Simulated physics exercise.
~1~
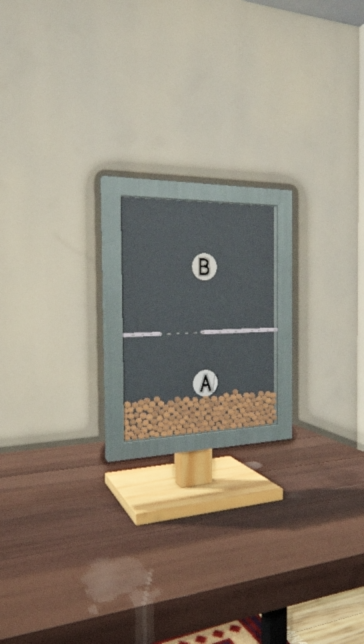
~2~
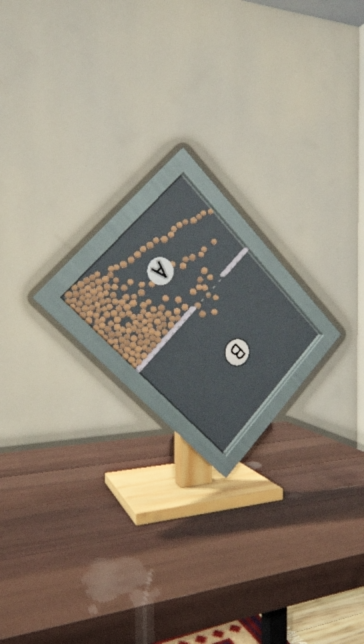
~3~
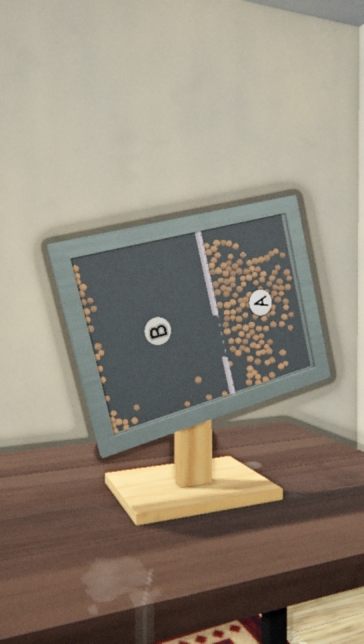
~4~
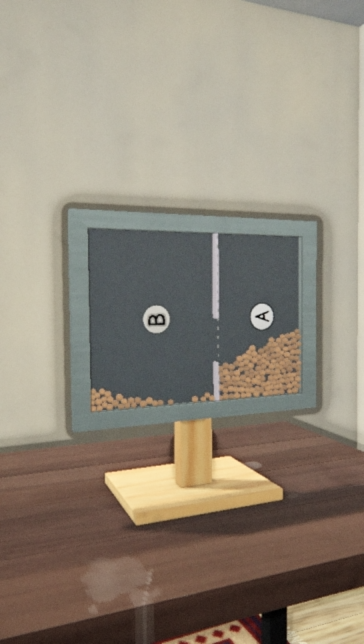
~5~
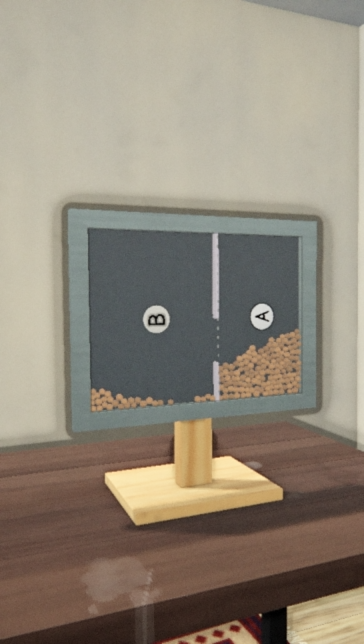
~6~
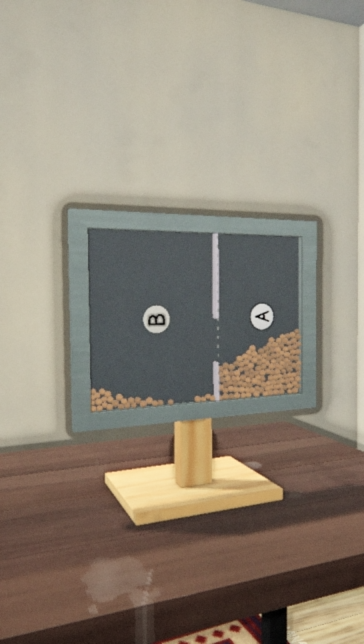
The framed case of beads turns on its stand and stops sideways, most beads in A.
